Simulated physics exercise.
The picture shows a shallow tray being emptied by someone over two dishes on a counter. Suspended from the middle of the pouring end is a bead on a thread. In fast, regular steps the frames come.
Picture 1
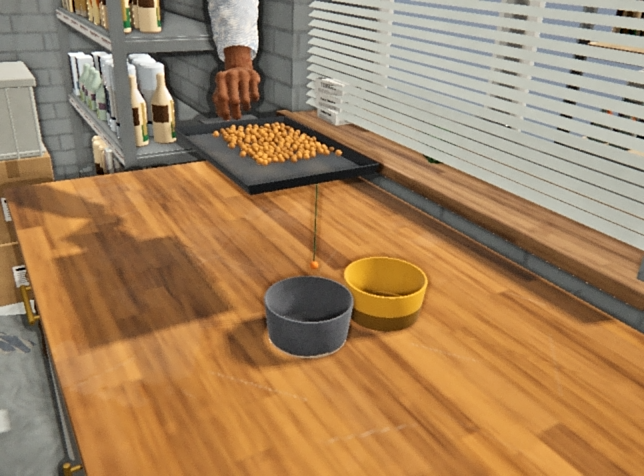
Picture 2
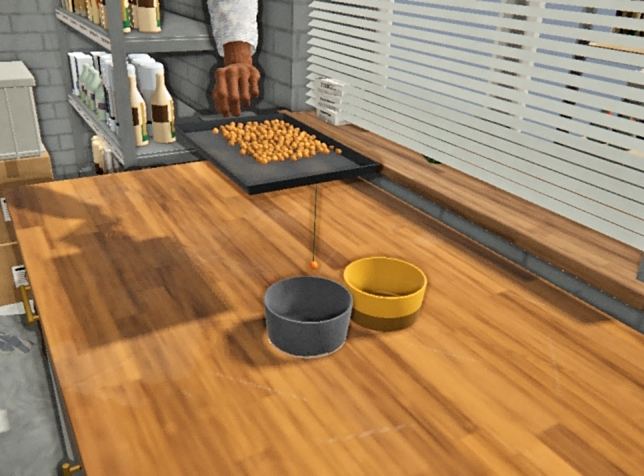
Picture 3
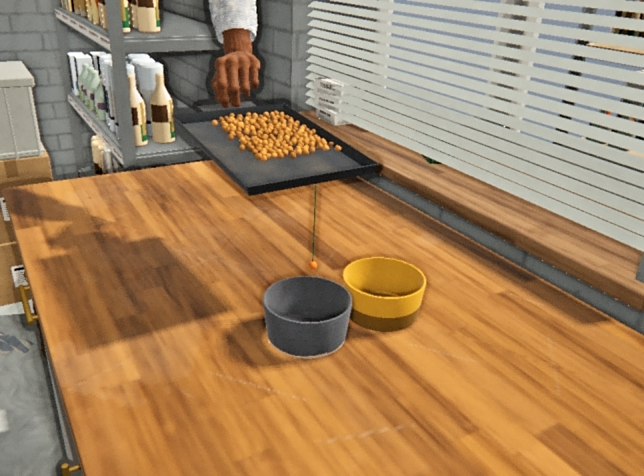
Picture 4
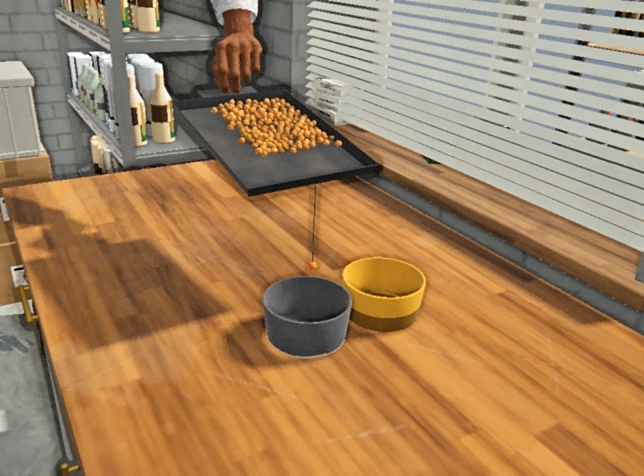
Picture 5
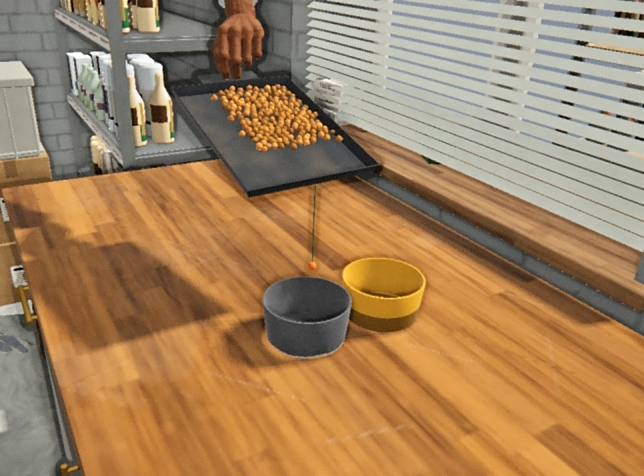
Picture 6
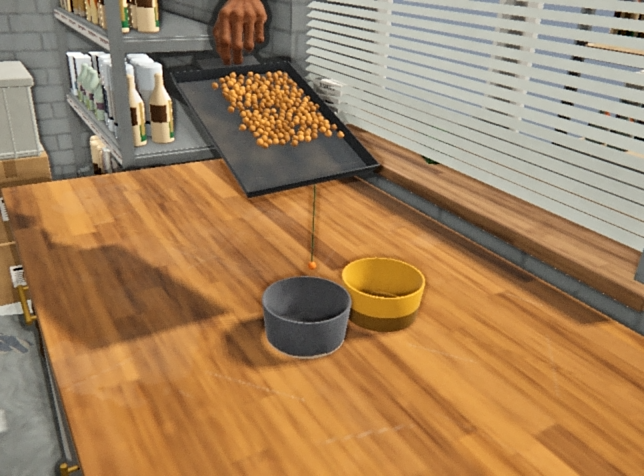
In the video, a hand gradually raises the far end of a dark tray of roasted chickpeas above a gray dish and a yellow dish on a wooden counter, steepening its tilt while the pouring end stays nearly in place.
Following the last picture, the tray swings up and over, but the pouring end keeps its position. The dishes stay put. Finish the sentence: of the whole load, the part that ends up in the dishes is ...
... more than half.
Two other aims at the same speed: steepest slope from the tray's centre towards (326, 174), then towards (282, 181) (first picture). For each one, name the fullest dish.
The first place favours the right of the two, the second the left of the two.
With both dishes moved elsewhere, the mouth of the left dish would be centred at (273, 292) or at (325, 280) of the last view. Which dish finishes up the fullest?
Result, try one: The dish at left; try two: The dish at left.
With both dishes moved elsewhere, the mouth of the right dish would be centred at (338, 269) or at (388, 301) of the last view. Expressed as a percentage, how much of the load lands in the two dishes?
Trial 1 around 40 percent, trial 2 around 50 percent.
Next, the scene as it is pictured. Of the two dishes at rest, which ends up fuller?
In the end, the left-side dish gets more.
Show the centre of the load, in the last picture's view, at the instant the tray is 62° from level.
Roughly at (313, 184).
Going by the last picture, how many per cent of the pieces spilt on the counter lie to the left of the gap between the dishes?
Roughly 70 %.
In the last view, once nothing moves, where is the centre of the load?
The centre comes to rest close to (312, 336).
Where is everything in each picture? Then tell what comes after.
In the first picture, corners of the pouring end (250, 183) and (374, 163), level; middle of the load (272, 144), roasted chickpeas; left dish (331, 336); right dish (409, 311); bead on its thread (314, 265).
In the second picture, corners of the pouring end (250, 183) and (374, 163), level; middle of the load (271, 142).
In the third picture, corners of the pouring end (250, 184) and (374, 163), tipped barely, lowest at the left corner; middle of the load (271, 137).
In the fourth picture, corners of the pouring end (250, 186) and (374, 163), tipped a little, lowest at the left corner; middle of the load (271, 128).
In the fifth picture, corners of the pouring end (250, 187) and (374, 163), tipped clearly, lowest at the left corner; middle of the load (272, 119).
In the sixth picture, corners of the pouring end (249, 188) and (374, 163), tipped clearly, lowest at the left corner; middle of the load (273, 111); left dish (329, 336); right dish (407, 311).
Just after the last frame, tray tipped steeply; roughly two thirds on the tray; just a few in the left dish; just a few in the right dish; roughly a third in the air.
A moment on, tray tipped right over; about a tenth on the tray; roughly a third in the left dish; about a tenth in the right dish; roughly a quarter outside both; roughly a quarter in the air.
Further on, tray tipped past a quarter turn; roughly half in the left dish; roughly a quarter in the right dish; roughly a third outside both.
When it is over, tray tipped past a quarter turn; roughly half in the left dish; roughly a quarter in the right dish; roughly a third outside both.
